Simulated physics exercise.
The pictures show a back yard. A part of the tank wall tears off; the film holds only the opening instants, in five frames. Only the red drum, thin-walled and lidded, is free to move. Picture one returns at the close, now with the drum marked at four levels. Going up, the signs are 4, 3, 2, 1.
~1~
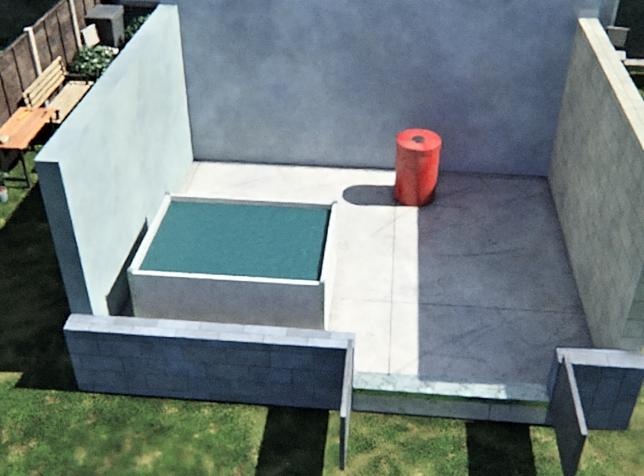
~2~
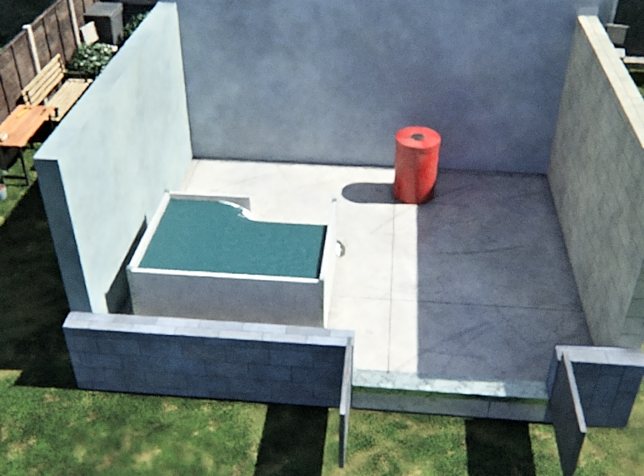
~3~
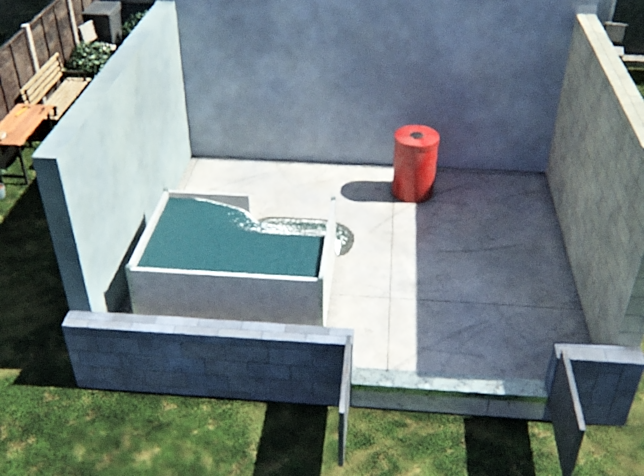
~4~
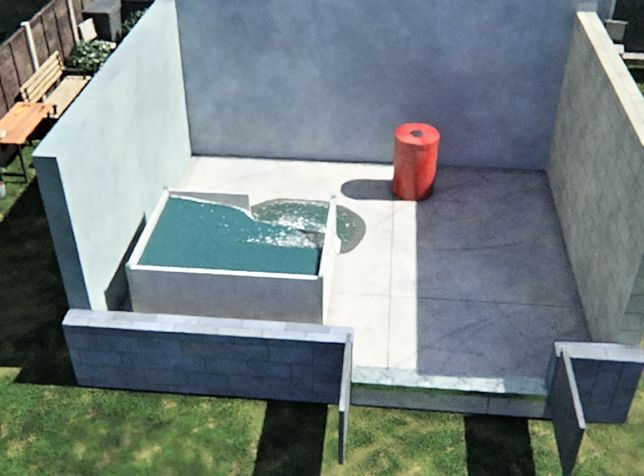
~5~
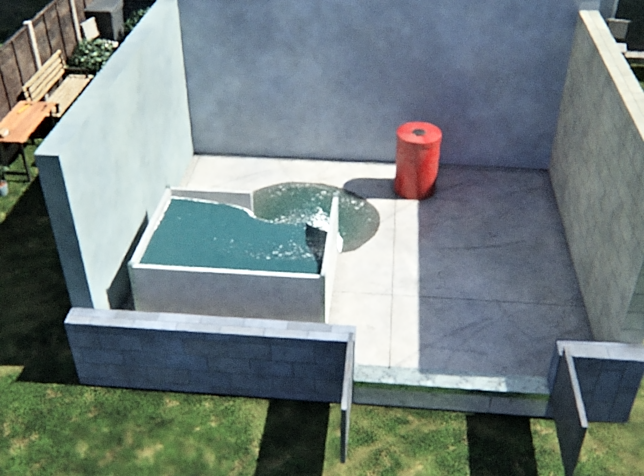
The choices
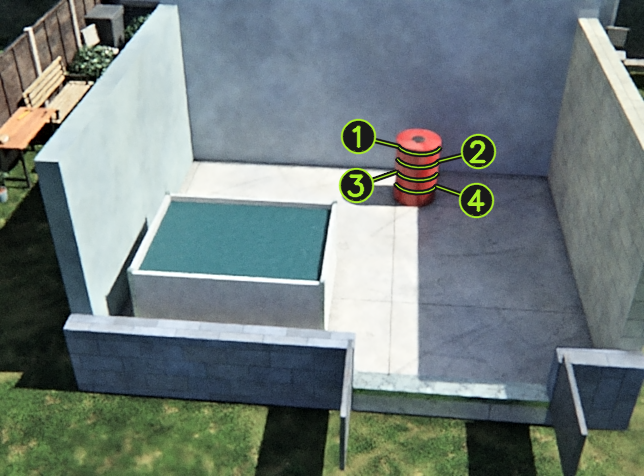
Water pours from the back right of a walled tank and spreads across the pale ground.
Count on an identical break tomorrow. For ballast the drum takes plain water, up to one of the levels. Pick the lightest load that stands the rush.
Mark 3 just does it.
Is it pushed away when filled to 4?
Yes, it does.
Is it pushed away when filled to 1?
No, that is safe.
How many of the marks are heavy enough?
Three of the four.
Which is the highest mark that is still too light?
That is mark 4.
On the marked copy, 1 at (419, 154); 2 at (418, 167); 3 at (417, 180); 4 at (416, 192); from the bottom up 4, 3, 2, 1.
If 1 is chosen, it does not move.
If 2 is chosen, it does not move.
If 3 is chosen, it does not move.
If 4 is chosen, it is pushed about its own width away.
